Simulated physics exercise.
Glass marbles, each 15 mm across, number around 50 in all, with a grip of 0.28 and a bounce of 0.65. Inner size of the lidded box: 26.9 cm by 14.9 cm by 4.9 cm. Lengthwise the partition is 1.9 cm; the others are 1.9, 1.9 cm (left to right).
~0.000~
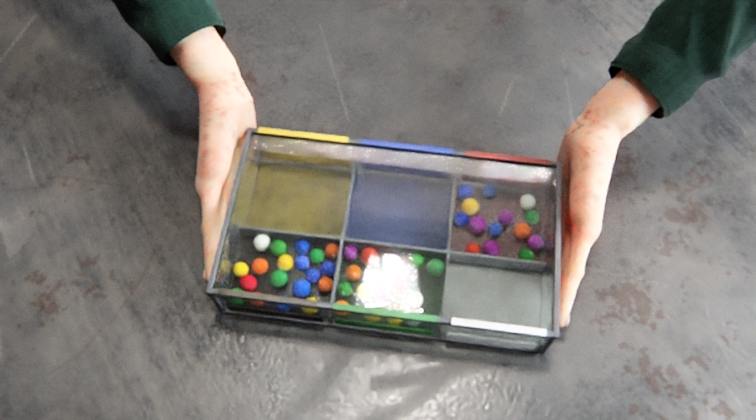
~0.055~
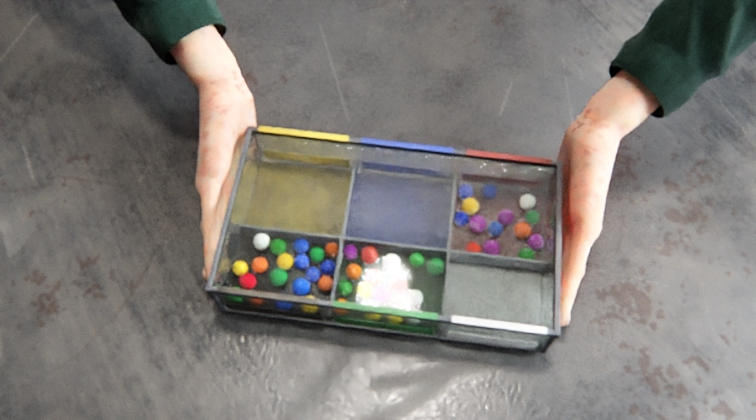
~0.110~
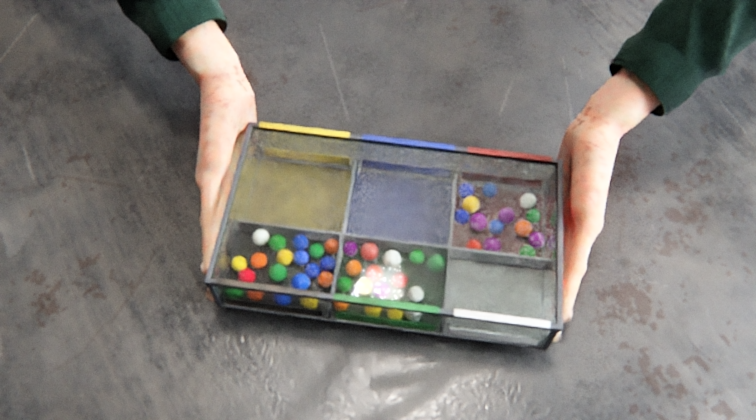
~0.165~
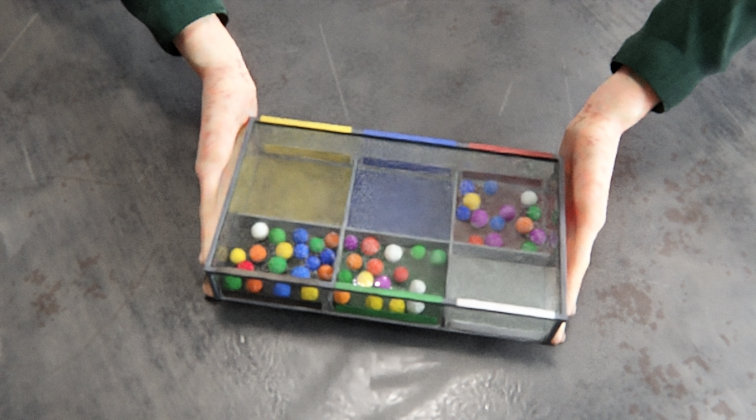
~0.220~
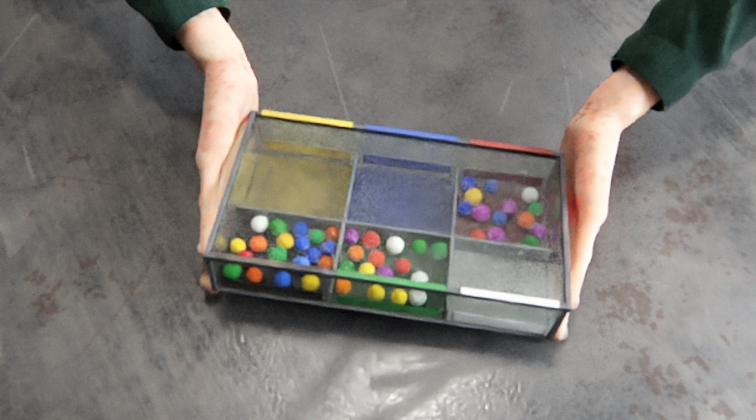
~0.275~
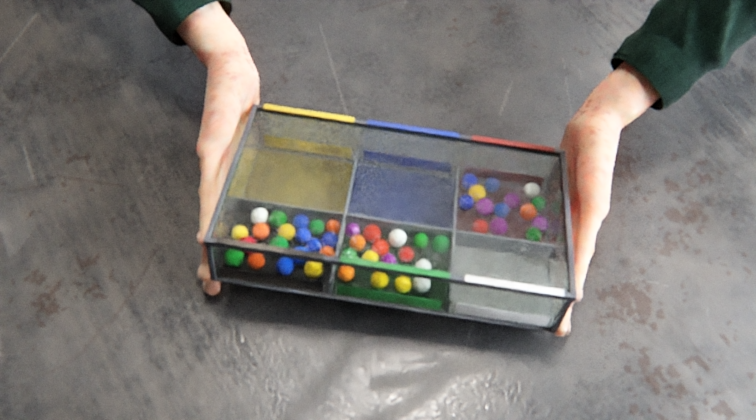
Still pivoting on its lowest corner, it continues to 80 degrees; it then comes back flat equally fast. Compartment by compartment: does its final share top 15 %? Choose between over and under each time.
Red: Over. Blue: Under. Green: Over. Yellow: Under. White: Under. Black: Over.
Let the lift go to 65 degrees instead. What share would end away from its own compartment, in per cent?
Roughly 0 %.
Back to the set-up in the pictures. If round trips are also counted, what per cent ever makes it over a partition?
About 5 per cent.
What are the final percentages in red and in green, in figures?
In the red compartment 30 percent, in the green 35 percent.
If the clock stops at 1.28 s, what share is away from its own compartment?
Reading: Close to 0 %.
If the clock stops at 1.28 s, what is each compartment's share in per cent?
In per cent: Red 30, blue 0, green 35, yellow 0, white 0, black 40.
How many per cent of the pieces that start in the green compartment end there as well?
Around 100 per cent of it.
Then, at 1.28 s, tilt 80 degrees; red 30 %, green 35 %, black 40 %.
Then, at 1.95 s, tilt 35 degrees; red 30 %, blue 5 %, green 35 %, black 35 %.
After 2.66 s, tilt 0 degrees; red 30 %, blue 5 %, green 35 %, black 35 %.
In the end, at 3.0 s, red 30 %, blue 5 %, green 35 %, yellow 0 %, white 0 %, black 35 %.
